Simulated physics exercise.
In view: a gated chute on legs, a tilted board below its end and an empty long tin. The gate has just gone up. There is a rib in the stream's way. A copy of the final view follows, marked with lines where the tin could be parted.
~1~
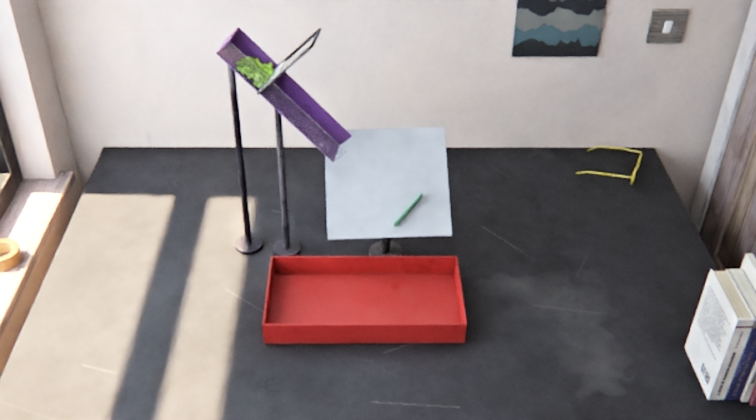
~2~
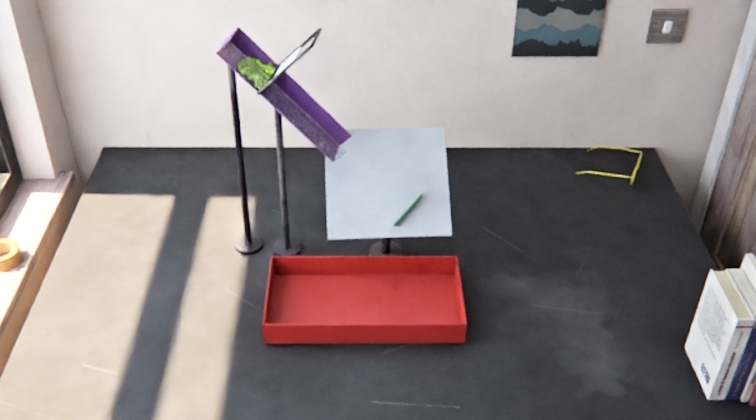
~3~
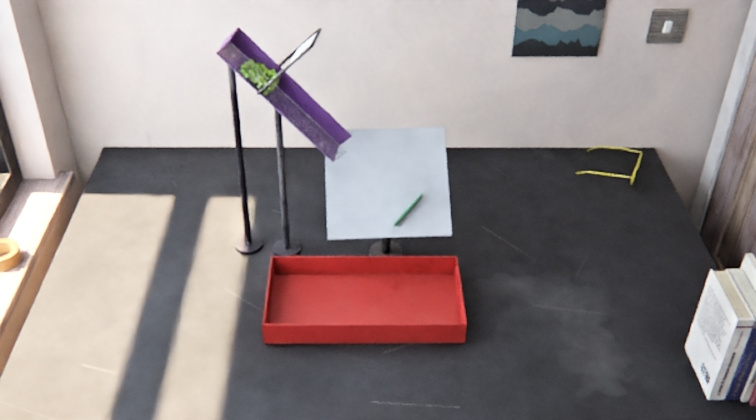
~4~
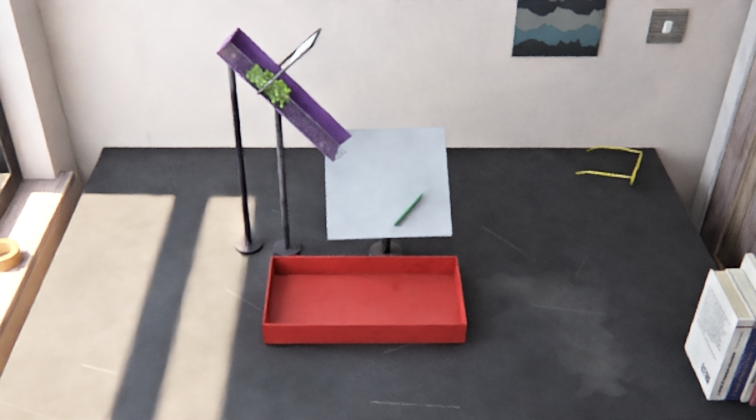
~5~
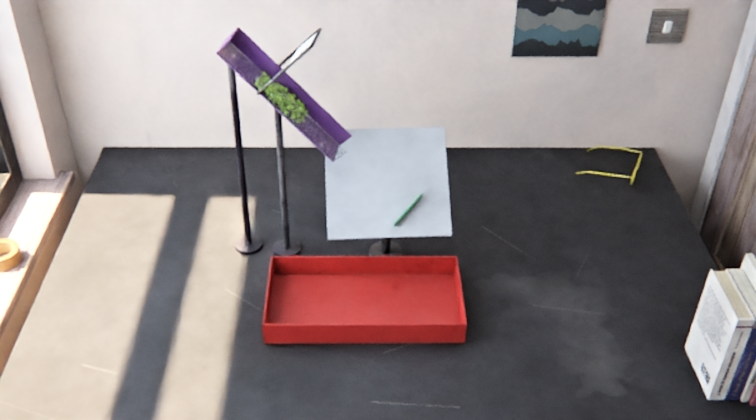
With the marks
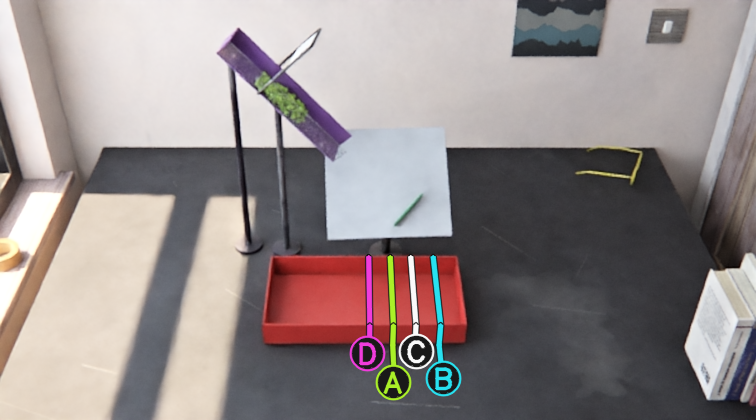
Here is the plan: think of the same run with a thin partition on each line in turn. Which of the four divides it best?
Take A.
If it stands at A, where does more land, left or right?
Left.
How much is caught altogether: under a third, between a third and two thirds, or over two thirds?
About that: Over two thirds.
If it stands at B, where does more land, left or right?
The left side.
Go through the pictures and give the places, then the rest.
In the first frame, load behind the gate at (259, 71), dried peas; lip of the chute at (336, 154), sloping fairly steeply.
In the second frame, middle of the board at (387, 182), tilted fairly steeply; middle of its low edge at (390, 237); of its high edge at (385, 128).
In the third frame, front corners of the tin at (263, 325) and (466, 324), empty; front of the load at (277, 81).
In the fourth frame, middle of the load at (269, 88); its front at (287, 100), about a quarter of the way to the lip; rib from (422, 194) to (395, 224).
In the fifth frame, middle of the load at (282, 99); its front at (303, 120), about half of the way to the lip.
On the marked copy, line A crosses the front rim at (393, 324); line B crosses the front rim at (440, 324); line C crosses the front rim at (415, 324); line D crosses the front rim at (369, 324).
Choosing A, of what is caught, about two thirds on the left of the divider, about a third on the right.
Choosing B, of what is caught, nearly all on the left of the divider, a small part on the right.
Choosing C, of what is caught, nearly all on the left of the divider, a small part on the right.
Choosing D, of what is caught, a small part on the left of the divider, nearly all on the right.
